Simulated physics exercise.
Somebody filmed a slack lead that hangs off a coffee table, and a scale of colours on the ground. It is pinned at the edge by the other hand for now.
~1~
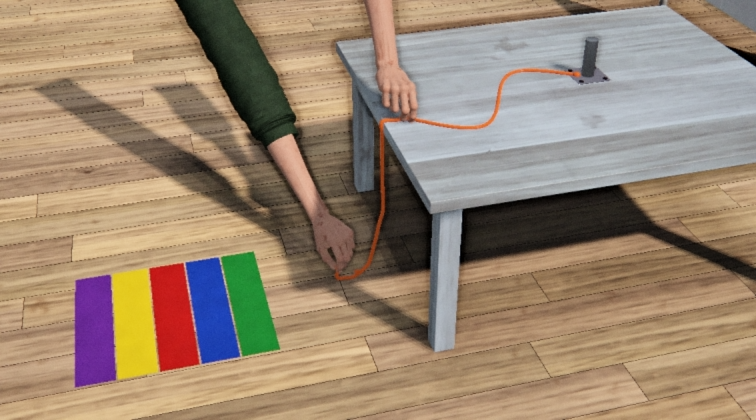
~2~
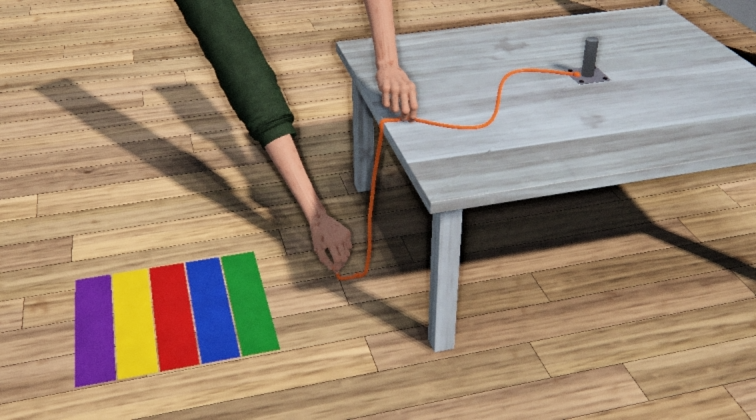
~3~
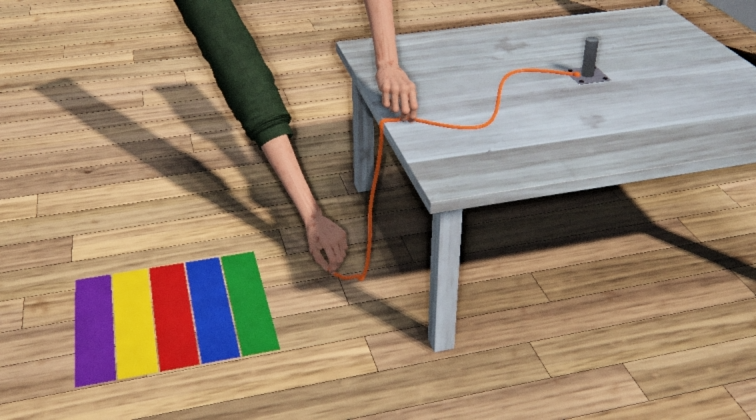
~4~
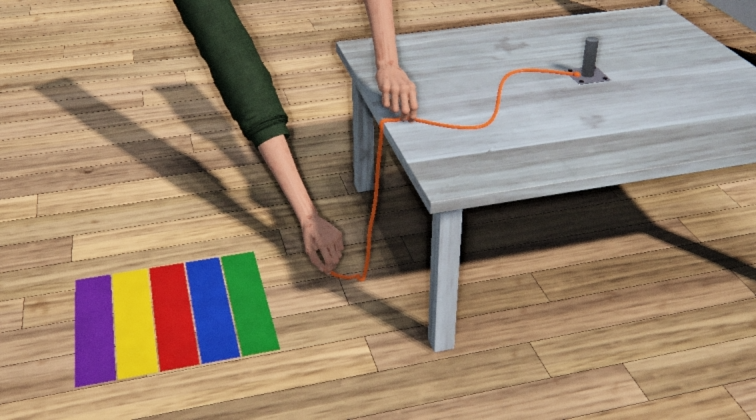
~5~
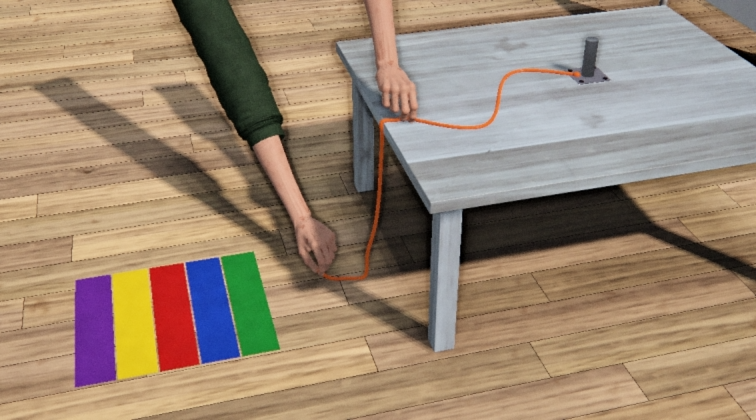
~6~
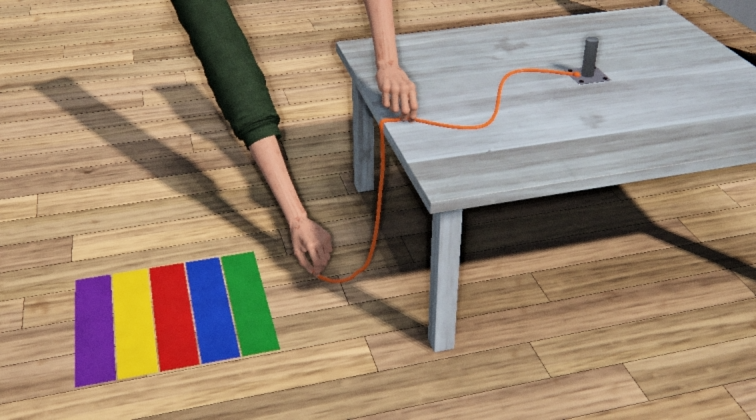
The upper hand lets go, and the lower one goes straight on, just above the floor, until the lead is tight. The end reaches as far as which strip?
As far as the yellow strip.
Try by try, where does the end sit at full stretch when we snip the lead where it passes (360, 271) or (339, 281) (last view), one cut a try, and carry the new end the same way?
I'd say somewhere near (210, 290) the first time and near (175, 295) the second time.
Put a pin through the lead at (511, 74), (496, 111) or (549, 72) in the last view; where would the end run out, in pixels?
That would be (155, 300) for the first, (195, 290) for the second and (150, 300) for the third.
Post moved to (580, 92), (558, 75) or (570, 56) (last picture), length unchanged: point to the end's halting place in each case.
In that order: (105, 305), (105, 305) and (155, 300).
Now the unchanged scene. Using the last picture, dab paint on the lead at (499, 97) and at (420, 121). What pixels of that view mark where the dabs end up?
They end up at (469, 101) and (355, 143).
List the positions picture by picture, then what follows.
The first frame shows end (337, 268); green (257, 333); blue (217, 340); red (177, 347); yellow (137, 355); purple (95, 362).
The second frame shows end (334, 269); lead through (541, 71) (500, 92) (477, 127) (395, 120) (373, 192) (369, 259).
The third frame shows end (330, 269).
The fourth frame shows end (325, 270); lead through (541, 71) (500, 92) (477, 127) (395, 120) (376, 192) (367, 259).
The fifth frame shows end (319, 271).
The sixth frame shows end (314, 272); lead through (541, 71) (500, 92) (477, 127) (395, 120) (380, 191) (369, 259).
A little later, end near (206, 290); over blue.
Next, end near (161, 298); over red.
When it is tight, end near (136, 302); over yellow. It gets as far as the yellow strip.
